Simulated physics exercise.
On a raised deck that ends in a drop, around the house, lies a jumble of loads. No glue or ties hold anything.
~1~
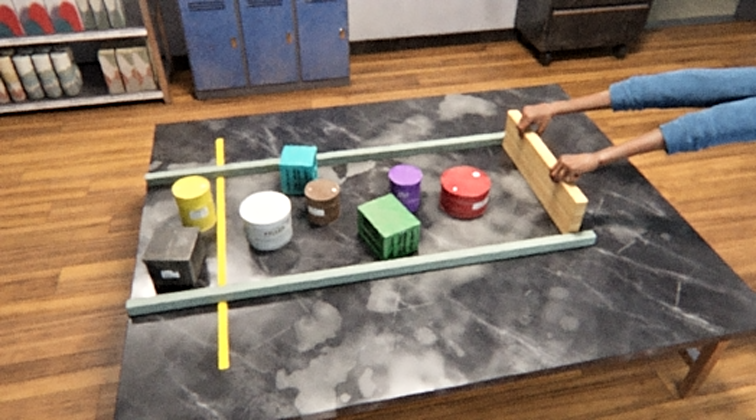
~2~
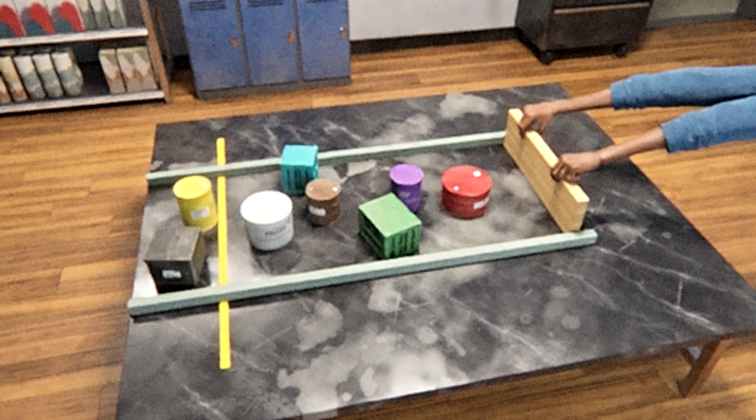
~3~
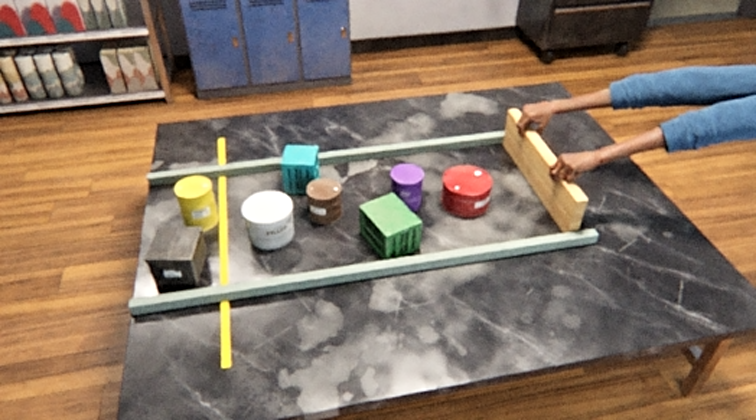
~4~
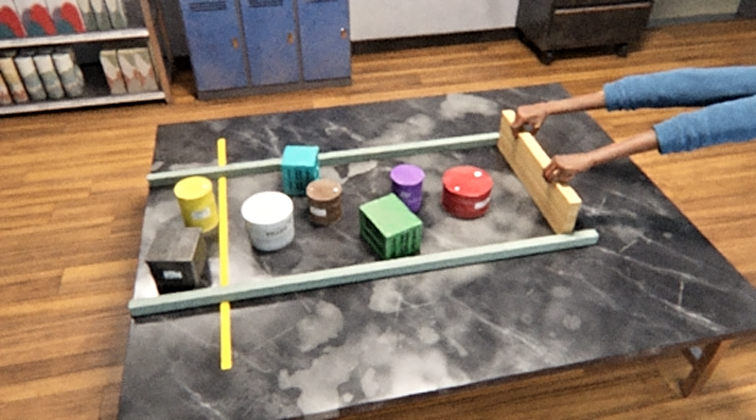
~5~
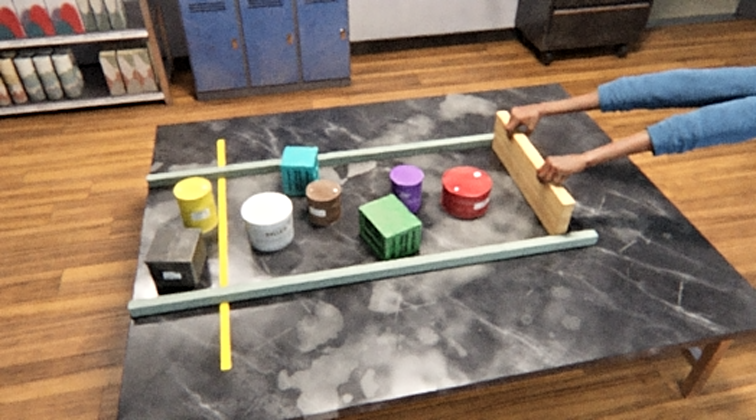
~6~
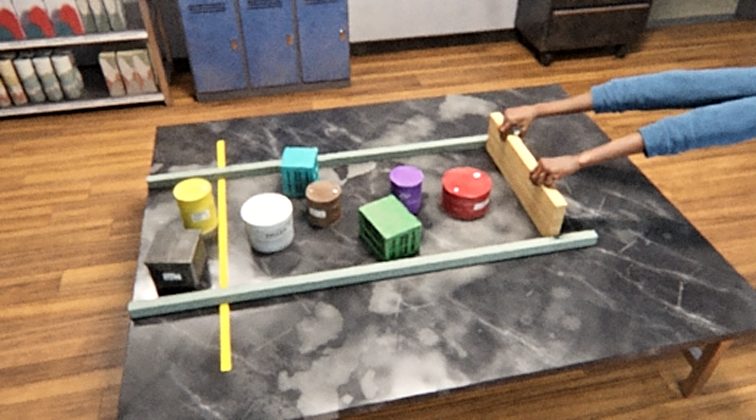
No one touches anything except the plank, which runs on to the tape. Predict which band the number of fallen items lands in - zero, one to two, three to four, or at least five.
Seems the ones that don't stay up number one or at most two, for sure.
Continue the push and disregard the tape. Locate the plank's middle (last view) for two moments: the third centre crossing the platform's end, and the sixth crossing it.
Pixels, in order: Around (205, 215), around (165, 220).
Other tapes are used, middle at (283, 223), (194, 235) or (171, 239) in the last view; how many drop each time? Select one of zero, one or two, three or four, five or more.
Not one; three or four; 3 or 4.
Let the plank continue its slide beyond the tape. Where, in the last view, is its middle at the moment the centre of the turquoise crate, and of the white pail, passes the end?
Middle: Roughly (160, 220); roughly (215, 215).
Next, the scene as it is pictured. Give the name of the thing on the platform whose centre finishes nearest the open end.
White pail.
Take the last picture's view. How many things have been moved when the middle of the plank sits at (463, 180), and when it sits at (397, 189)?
Tally: First 2; then 4.
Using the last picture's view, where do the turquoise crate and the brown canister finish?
In the last view, the middles sit near (203, 177) and near (171, 198).
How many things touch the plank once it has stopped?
That makes 4.
Early on, none off yet; black tote at rest near (178, 259); yellow canister at rest near (197, 207); white pail at rest near (269, 223).
A while later, none off yet; black tote at rest near (178, 259); yellow canister at rest near (197, 207); white pail at rest near (266, 224).
Further along, none off yet; black tote travelled a little near (161, 266); yellow canister at rest near (197, 207); white pail travelled about its own width near (208, 236).
Finally, the number that fall off is one or two; lost, black tote.
